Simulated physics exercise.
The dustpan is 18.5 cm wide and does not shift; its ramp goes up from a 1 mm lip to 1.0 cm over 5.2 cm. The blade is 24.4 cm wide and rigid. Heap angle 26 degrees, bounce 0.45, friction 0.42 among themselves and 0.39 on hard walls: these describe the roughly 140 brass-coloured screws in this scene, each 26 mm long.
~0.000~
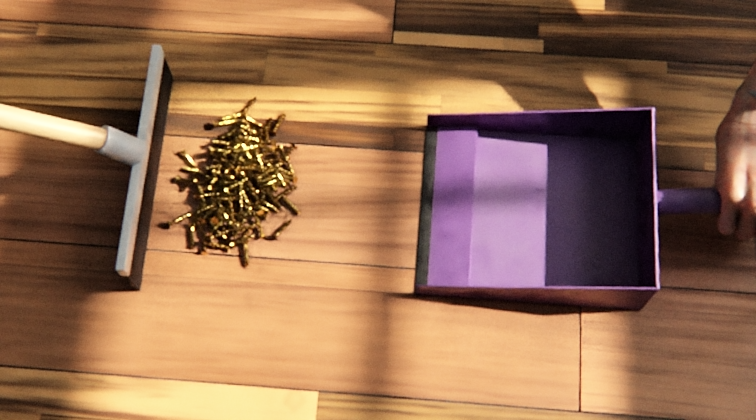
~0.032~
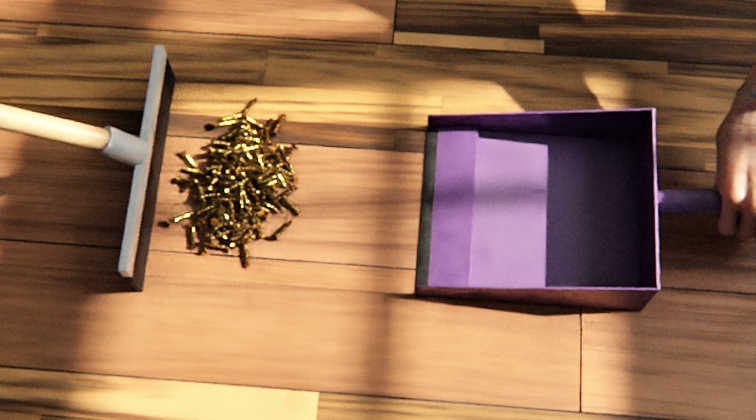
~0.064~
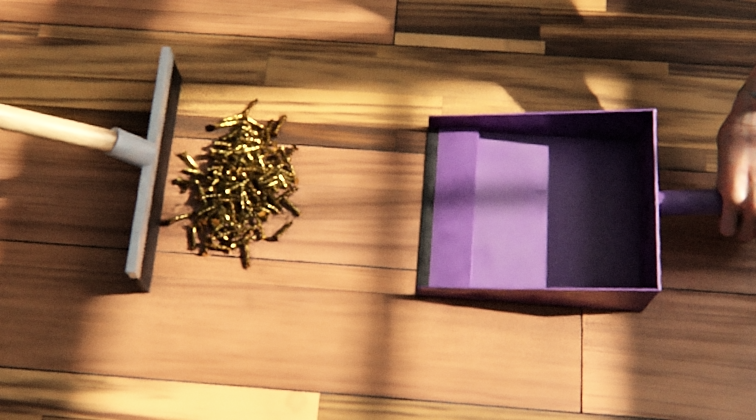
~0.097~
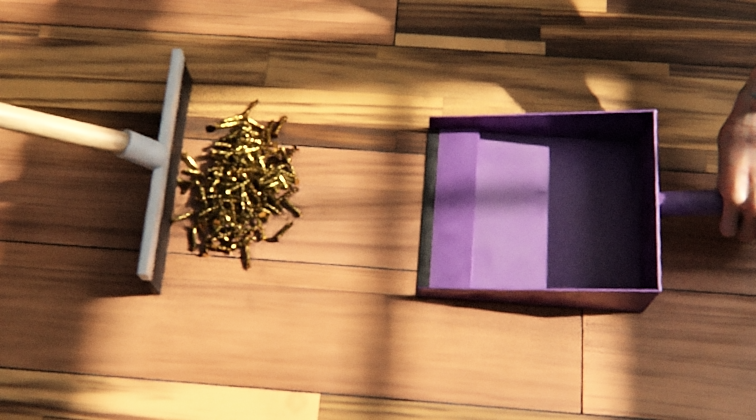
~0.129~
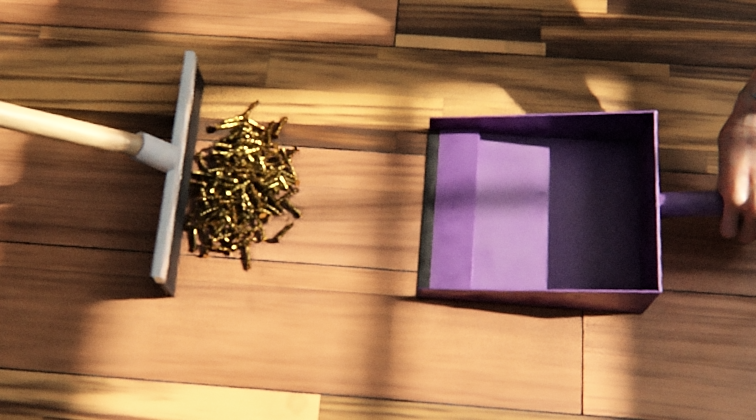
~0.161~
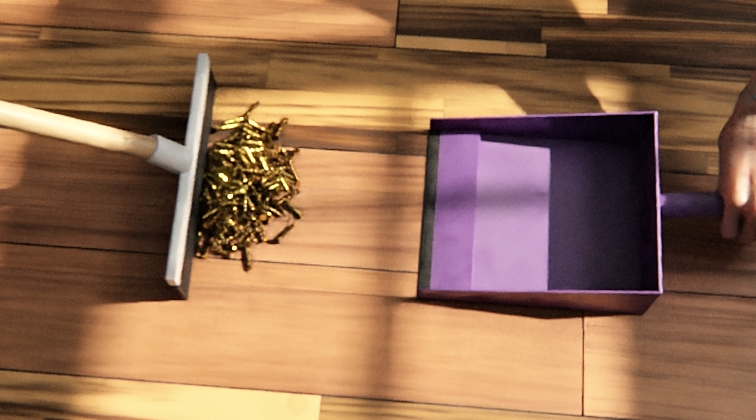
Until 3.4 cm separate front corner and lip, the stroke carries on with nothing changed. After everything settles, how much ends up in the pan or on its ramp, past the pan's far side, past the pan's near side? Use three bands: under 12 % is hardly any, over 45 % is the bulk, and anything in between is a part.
Pan: A part, far side: Hardly any, near side: Hardly any.
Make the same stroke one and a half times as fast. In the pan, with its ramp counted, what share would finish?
In that case some 40 per cent.
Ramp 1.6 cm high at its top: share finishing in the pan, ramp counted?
25 per cent.
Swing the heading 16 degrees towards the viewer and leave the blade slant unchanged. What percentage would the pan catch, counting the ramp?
Around 20 %.
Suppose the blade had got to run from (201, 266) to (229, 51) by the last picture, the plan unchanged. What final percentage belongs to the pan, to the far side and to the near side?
The pan gets 35, the far side 15 and the near side 0.
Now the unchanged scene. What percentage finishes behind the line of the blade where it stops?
My guess is close to 0 per cent.
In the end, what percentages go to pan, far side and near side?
Pan 25; far side 5; near side 0.
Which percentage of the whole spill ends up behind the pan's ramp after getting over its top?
Something like 0 per cent of the whole.
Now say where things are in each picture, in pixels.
In the first picture, blade from (124, 270) to (159, 54), moved 0.0 cm, 0 of the pieces shifted so far; middle of the pieces at (240, 176); pan at (549, 216).
In the second picture, blade from (126, 271) to (161, 55), moved 0.2 cm, 0 of the pieces shifted so far; middle of the pieces at (240, 177).
In the third picture, blade from (134, 272) to (168, 56), moved 0.8 cm, 0 of the pieces shifted so far; middle of the pieces at (241, 178).
In the fourth picture, blade from (146, 274) to (179, 58), moved 1.9 cm, 1 of the pieces shifted so far; middle of the pieces at (241, 178).
In the fifth picture, blade from (159, 277) to (192, 60), moved 3.2 cm, 5 of the pieces shifted so far; middle of the pieces at (242, 179).
In the sixth picture, blade from (174, 280) to (205, 63), moved 4.6 cm, 31 of the pieces shifted so far; middle of the pieces at (240, 186); pan at (551, 220). The blade's pace is about 0.41 m/s, heading 3 degrees towards the viewer's side.
After 0.40 s, middle of the blade 13 cm from the lip; 0 % over the lip, far side 5 %, near side 0 %.
After 0.56 s, middle of the blade 7 cm from the lip; 0 % over the lip, far side 5 %, near side 0 %.
After 0.84 s, middle of the blade 4 cm from the lip; 25 % over the lip, far side 5 %, near side 0 %.
In the end, at 1.9 s, pan 25 %, far side 5 %, near side 0 %, in front of the lip or behind the blade 70 %.
